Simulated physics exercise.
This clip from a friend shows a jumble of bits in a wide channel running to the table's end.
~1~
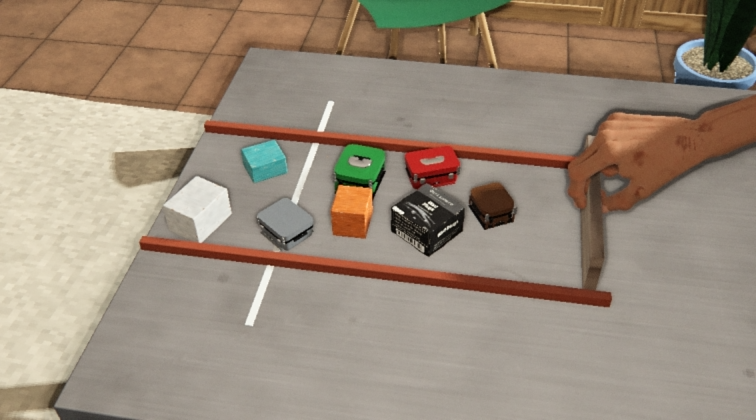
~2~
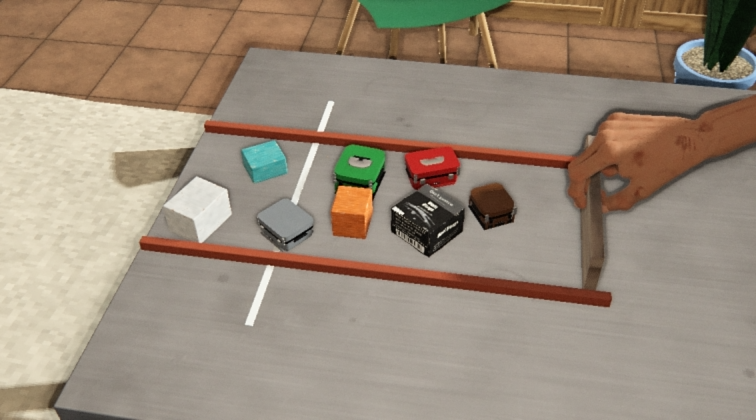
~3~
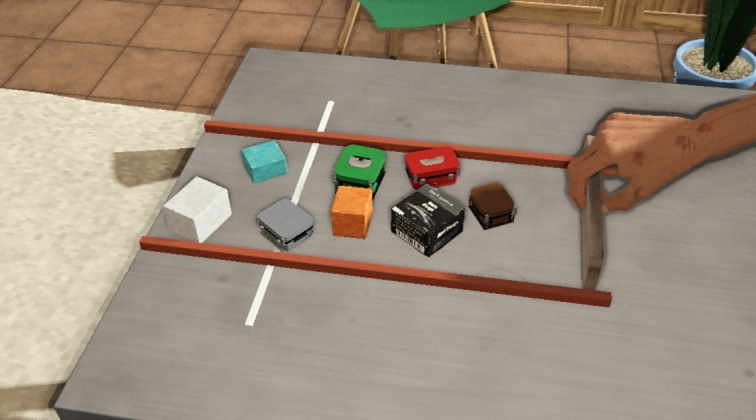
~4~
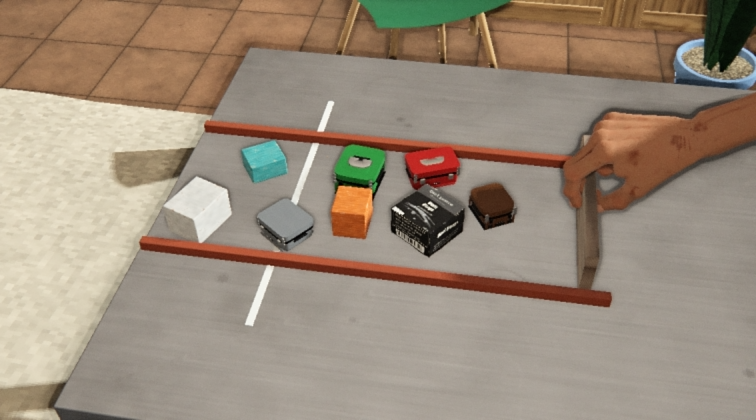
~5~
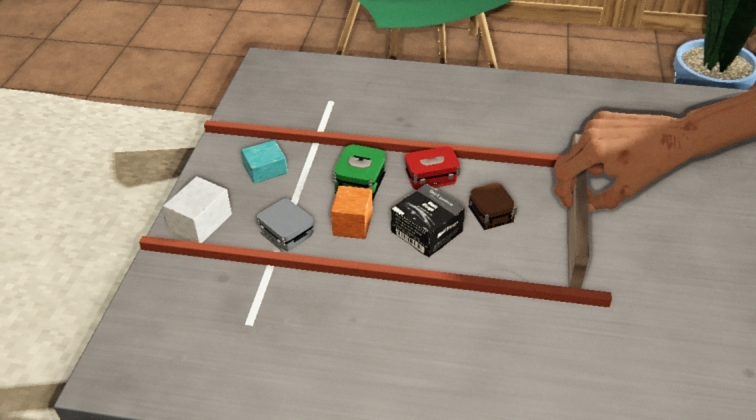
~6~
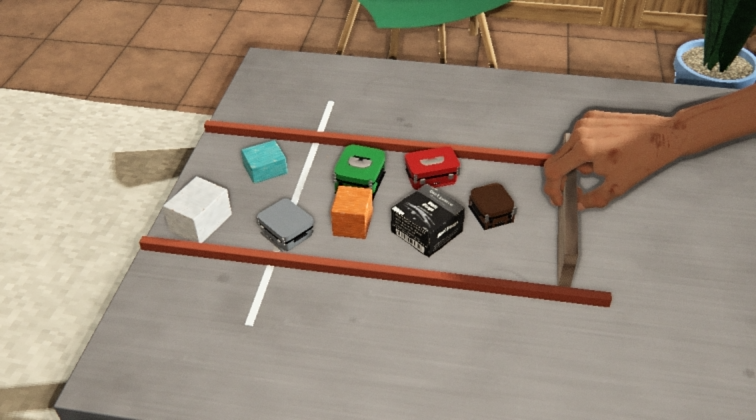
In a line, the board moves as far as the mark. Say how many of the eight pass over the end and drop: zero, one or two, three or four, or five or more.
The count is zero.
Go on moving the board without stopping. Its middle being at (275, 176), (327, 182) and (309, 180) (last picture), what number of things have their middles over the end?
1; 0; 0.
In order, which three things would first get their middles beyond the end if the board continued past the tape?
It goes the white block, followed by the turquoise block, and then the grey case.
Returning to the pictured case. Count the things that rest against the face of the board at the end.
3 of them.
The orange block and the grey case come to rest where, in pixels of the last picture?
One ends up near (223, 195) and the other near (205, 229).
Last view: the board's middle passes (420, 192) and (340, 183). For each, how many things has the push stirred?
Well, it's 5 at the first one and 7 at the second.
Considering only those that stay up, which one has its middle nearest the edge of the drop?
The white block winds up nearest.
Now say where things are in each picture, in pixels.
The first picture shows white block (198, 210); turquoise block (264, 162); grey case (286, 226); board (591, 210); tape (296, 196).
The second picture shows turquoise block (264, 162); orange block (352, 212).
The third picture shows grey case (286, 226); board (591, 210).
The fourth picture shows white block (198, 210); black box (428, 220).
The fifth picture shows turquoise block (264, 162); green case (360, 172).
The sixth picture shows white block (198, 210); turquoise block (264, 162); grey case (286, 226); board (568, 207); tape (296, 196).
A little later, none off yet; white block at rest near (198, 210); turquoise block at rest near (264, 162); grey case at rest near (286, 226).
When it is over, the number that fall off is zero.
